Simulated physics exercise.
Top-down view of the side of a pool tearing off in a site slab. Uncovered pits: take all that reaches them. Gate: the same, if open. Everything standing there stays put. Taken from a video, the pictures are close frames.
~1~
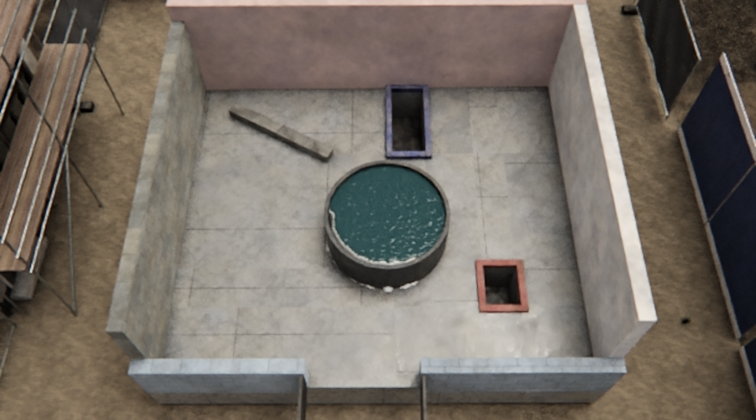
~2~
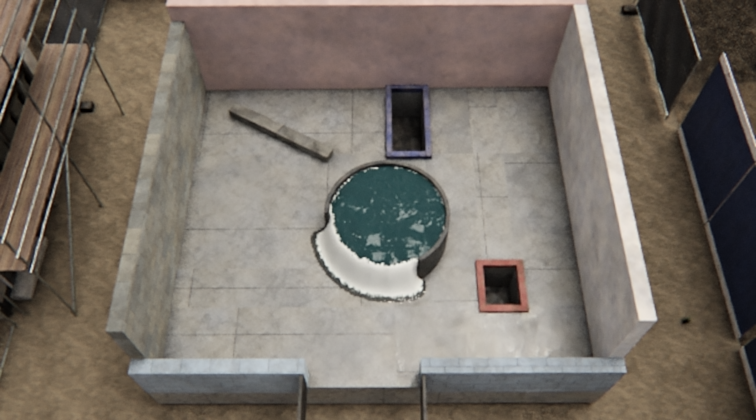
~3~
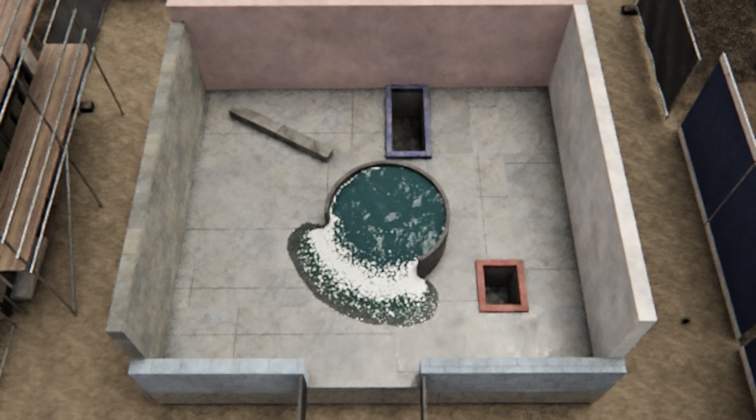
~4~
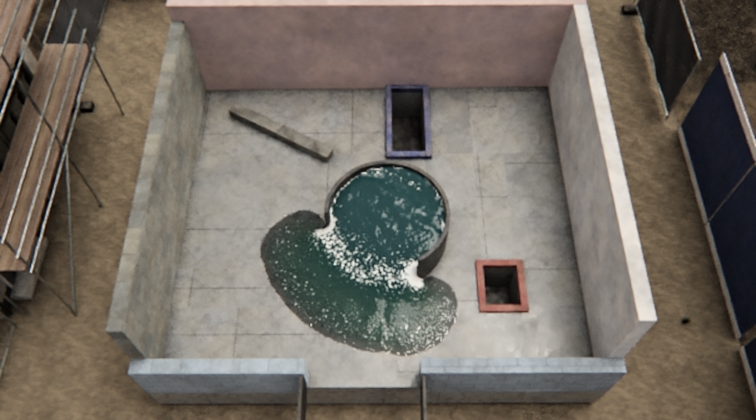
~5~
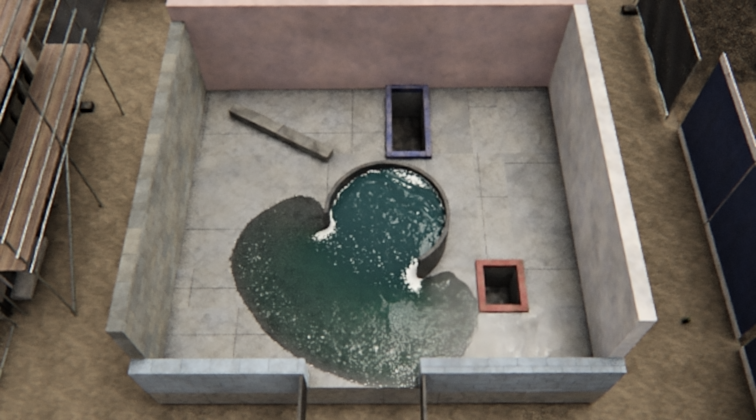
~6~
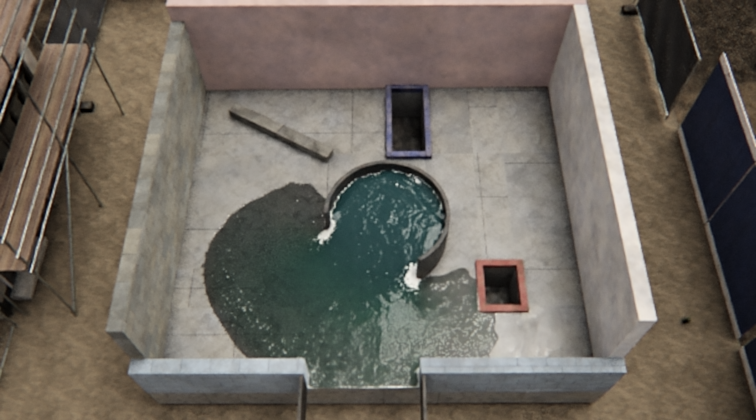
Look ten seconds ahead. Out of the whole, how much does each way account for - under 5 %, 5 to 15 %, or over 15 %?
At the end, the gate is going to fail to stay at fifteen per cent or less; the blue pit is going to fail to get to five per cent; the red pit is going to fail to get to five per cent.
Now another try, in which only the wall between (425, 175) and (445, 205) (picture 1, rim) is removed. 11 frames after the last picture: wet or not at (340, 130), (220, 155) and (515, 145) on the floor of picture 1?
First point spared, second point spared, third point swamped.
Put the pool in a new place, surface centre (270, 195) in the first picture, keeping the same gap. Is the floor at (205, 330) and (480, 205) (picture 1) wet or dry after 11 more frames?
Submerged, spared.
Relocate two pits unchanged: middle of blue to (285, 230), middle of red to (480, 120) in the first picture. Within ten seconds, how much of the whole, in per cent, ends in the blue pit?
Share for blue: 6 in a hundred.
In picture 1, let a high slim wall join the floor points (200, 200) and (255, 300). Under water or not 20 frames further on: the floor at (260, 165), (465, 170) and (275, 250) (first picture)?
Result, listed order: Spot 1 reached by the flood, spot 2 kept clear of the flood, spot 3 reached by the flood.
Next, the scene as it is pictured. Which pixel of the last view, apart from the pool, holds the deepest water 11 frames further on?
Deepest spot: Around (161, 374).
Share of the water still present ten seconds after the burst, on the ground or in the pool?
Estimate: 60 %.
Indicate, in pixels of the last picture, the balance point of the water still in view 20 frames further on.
Near (291, 278) in the last view.
A moment on, water covers 35 % of the floor; the gate 9 %, the blue pit 0 %, the red pit 0 %.
Next, water covers 35 % of the floor; the gate 20 %, the blue pit 0 %, the red pit 0 %.
Then, water covers 50 % of the floor; the gate 29 %, the blue pit 0 %, the red pit 0 %.
Later, water covers 65 % of the floor; the gate 35 %, the blue pit 0 %, the red pit 0 %.
In the end, water covers 75 % of the floor; the gate 39 %, the blue pit 0 %, the red pit 0 %.
